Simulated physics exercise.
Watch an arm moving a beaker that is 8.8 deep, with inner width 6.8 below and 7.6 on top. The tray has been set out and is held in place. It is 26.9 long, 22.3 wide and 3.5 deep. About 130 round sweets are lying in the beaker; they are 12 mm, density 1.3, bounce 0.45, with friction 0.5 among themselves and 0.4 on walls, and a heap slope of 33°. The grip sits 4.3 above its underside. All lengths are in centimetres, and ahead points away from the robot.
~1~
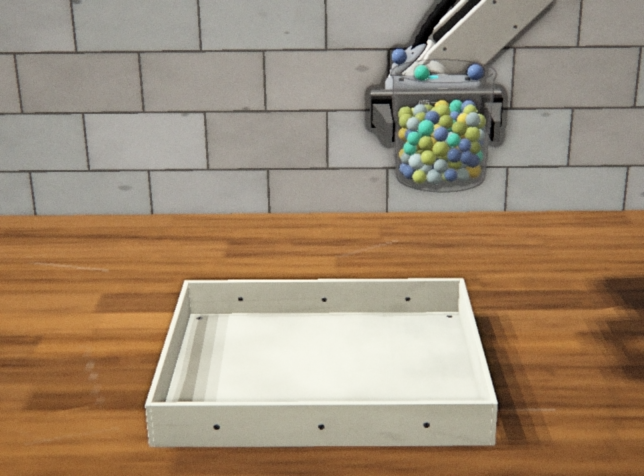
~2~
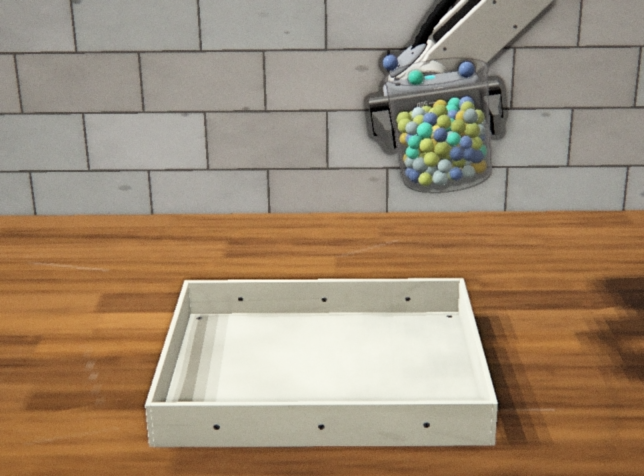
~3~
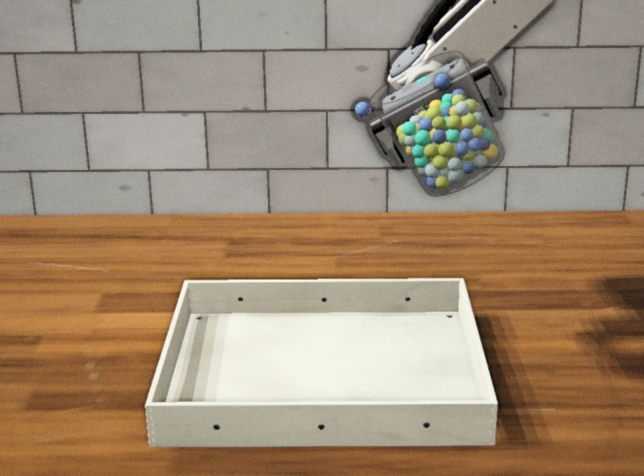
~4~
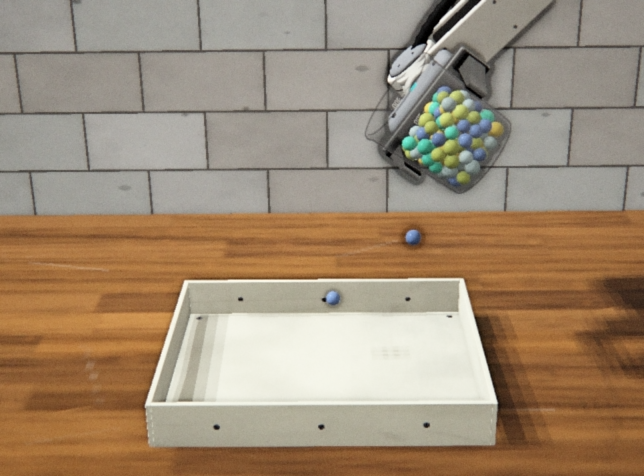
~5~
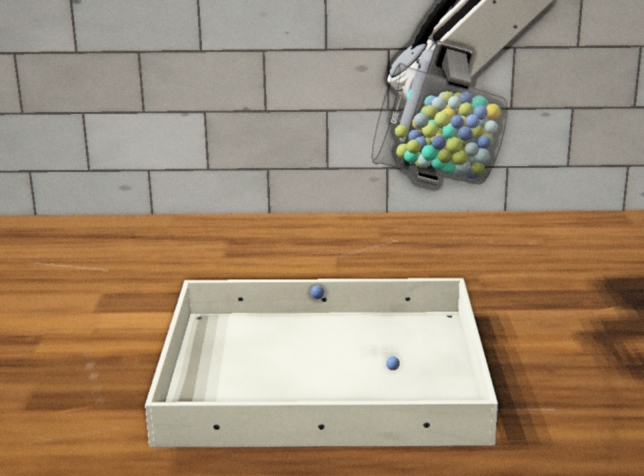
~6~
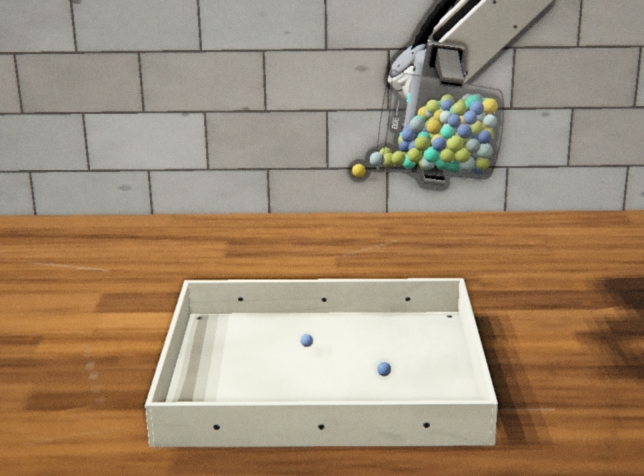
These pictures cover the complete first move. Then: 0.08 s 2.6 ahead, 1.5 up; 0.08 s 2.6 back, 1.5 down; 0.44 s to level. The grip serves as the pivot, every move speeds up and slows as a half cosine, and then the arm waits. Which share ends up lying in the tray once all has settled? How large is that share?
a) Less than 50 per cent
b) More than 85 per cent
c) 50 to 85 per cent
c.
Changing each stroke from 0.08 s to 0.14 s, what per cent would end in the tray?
Then about 20 per cent.
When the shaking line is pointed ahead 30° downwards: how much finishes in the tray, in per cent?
Roughly 30 per cent.
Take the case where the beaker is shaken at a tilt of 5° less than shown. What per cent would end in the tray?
Expected: Around 60 %.
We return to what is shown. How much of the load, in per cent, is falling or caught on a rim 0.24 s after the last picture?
59 per cent.
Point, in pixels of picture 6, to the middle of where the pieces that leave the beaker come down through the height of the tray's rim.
Look at roughly (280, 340) in the last picture.
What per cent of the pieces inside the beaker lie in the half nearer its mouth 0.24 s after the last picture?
Mouth half: Close to 90 per cent.
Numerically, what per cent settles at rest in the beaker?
30 percent.
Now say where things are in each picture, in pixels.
The first frame shows the beaker middle at (442, 127), level; upper third of the load around (445, 120), from x 400 to 480, top at y 55; 128 in the beaker.
The second frame shows the beaker middle at (442, 127), tilted 8° forward; upper third of the load around (448, 119), from x 390 to 480, top at y 65.
The third frame shows the beaker middle at (441, 127), tilted 28° forward; upper third of the load around (450, 119), from x 365 to 490, top at y 80; 126 in the beaker, 2 in flight or on a rim.
The fourth frame shows the beaker middle at (441, 127), tilted 54° forward; upper third of the load around (456, 116), from x 335 to 495, top at y 95; 126 in the beaker, 1 in the tray, 1 in flight or on a rim.
The fifth frame shows the beaker middle at (441, 128), tilted 74° forward; upper third of the load around (456, 113), from x 320 to 495, top at y 100; 126 in the beaker, 2 in the tray.
The sixth frame shows the beaker middle at (441, 128), tilted 82° forward; upper third of the load around (460, 115), from x 305 to 490, top at y 100; 125 in the beaker, 2 in the tray, 1 in flight or on a rim.
Then, 0.24 s on, tilted 75° forward, highest piece 23 above the table; 49 in the beaker, 4 in the tray, 75 in flight or on a rim.
Then, 0.48 s on, tilted 14° forward, highest piece 24 above the table; 90 in the tray, 36 in the beaker, 2 in flight or on a rim.
Then, 0.80 s on, level, highest piece 22 above the table; 92 in the tray, 36 in the beaker.
Then, 1.85 s on, level, highest piece 22 above the table; 92 in the tray, 36 in the beaker.
In the end, 92 in the tray, 36 in the beaker. That is 72 % in the tray.
